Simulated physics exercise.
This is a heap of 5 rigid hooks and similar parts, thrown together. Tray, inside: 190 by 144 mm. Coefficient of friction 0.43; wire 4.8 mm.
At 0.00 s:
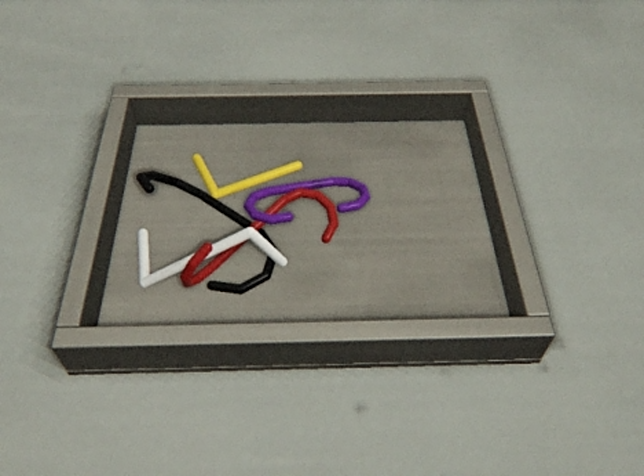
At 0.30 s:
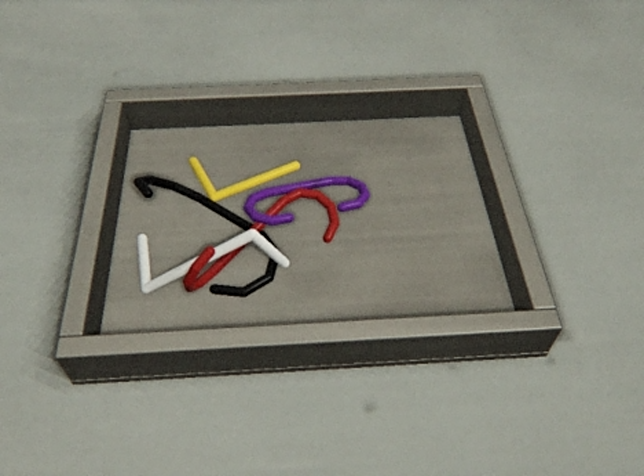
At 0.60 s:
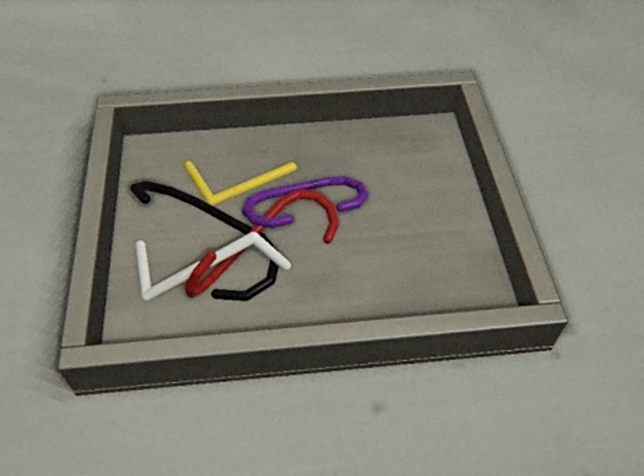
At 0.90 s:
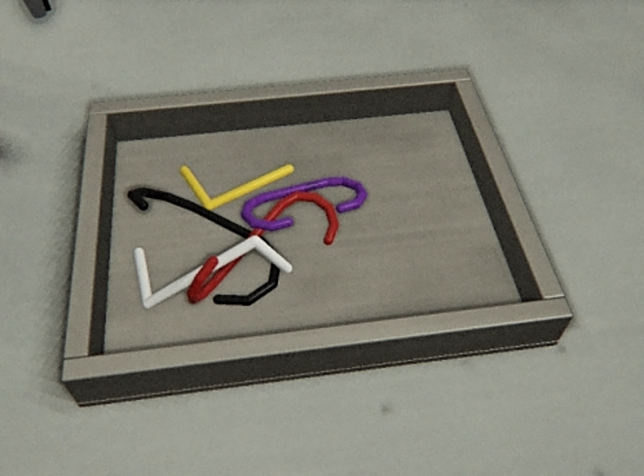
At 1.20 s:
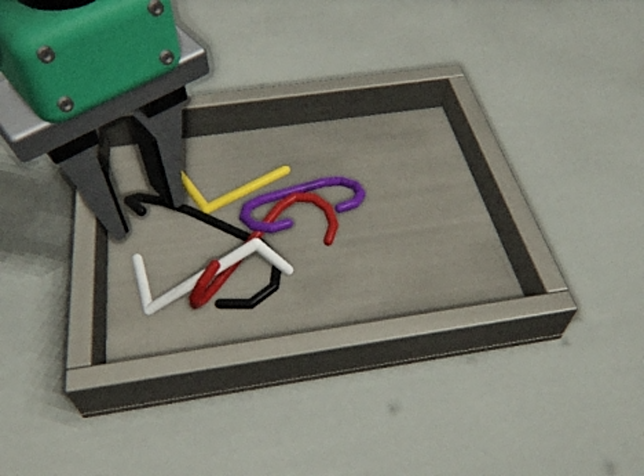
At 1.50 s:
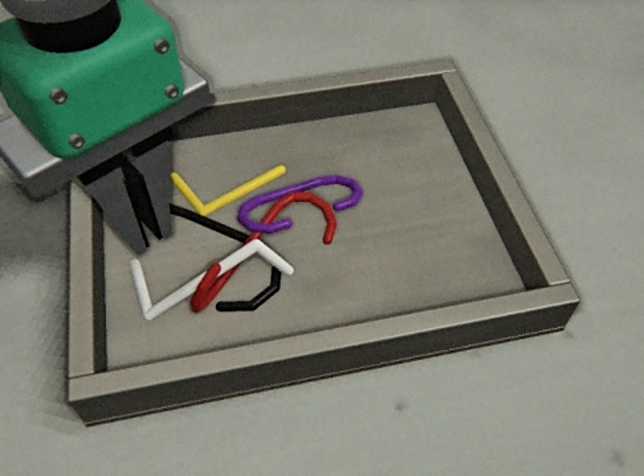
Green robotic gripper descending at the left of a shallow tray and closing on the black hook in a tangled, colourful heap.
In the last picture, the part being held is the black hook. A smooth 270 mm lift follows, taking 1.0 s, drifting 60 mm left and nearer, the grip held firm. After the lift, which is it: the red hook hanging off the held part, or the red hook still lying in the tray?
The red hook is hanging off the held part.
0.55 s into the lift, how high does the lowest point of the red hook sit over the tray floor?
Height: Approx. 140 mm.
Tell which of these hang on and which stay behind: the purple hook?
The purple hook goes with it.
After 1.80 s, lowest point more than 20 mm over the tray floor, black hook 58 mm.
After 2.05 s, lowest point more than 20 mm over the tray floor, black hook 158 mm, red hook 140 mm, purple hook 110 mm, white crank 98 mm.
After 2.50 s, lowest point more than 20 mm over the tray floor, black hook 272 mm, red hook 247 mm, purple hook 223 mm.
End, hanging black hook 272 mm, red hook 244 mm, purple hook 224 mm; the other 2 are down.
